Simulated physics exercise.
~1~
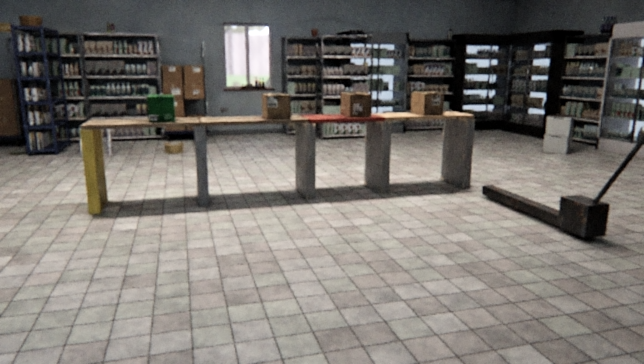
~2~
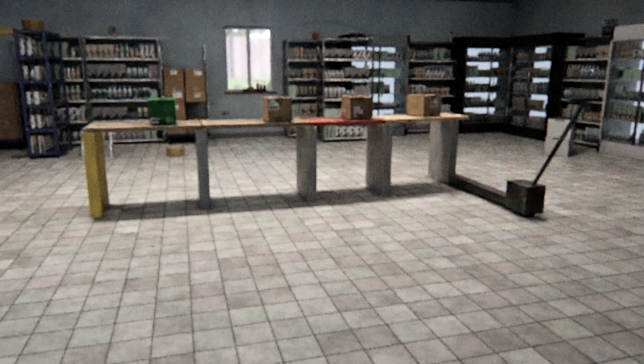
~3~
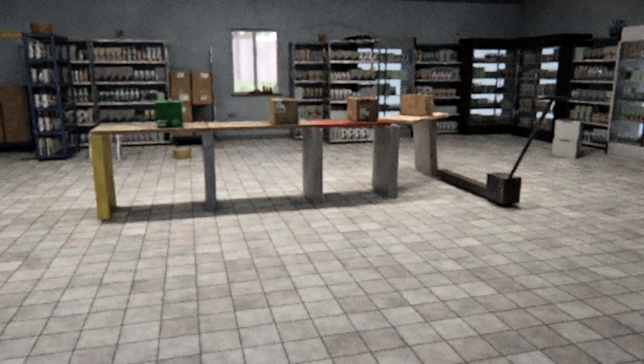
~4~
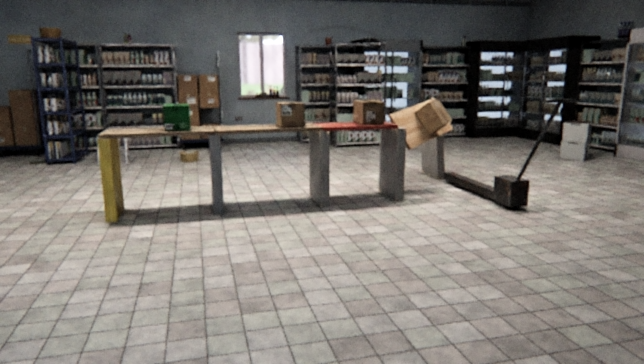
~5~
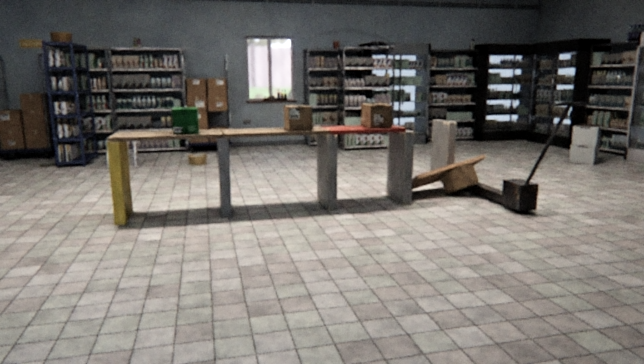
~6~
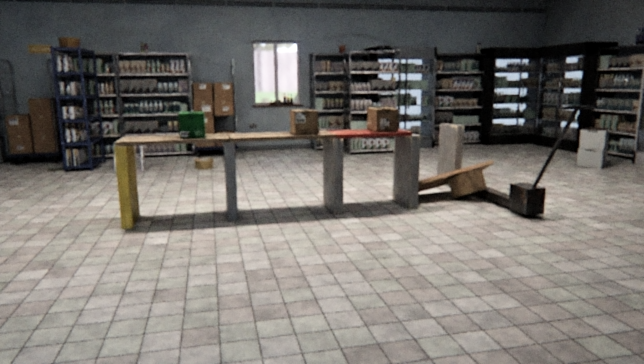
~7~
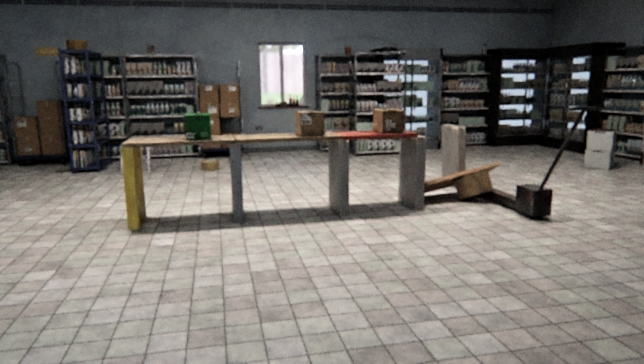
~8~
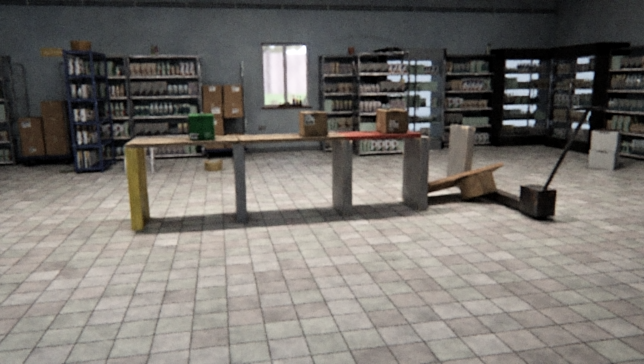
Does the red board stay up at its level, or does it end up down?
The red board stays up at its level, still resting on its uprights after the end board beside it has dropped.
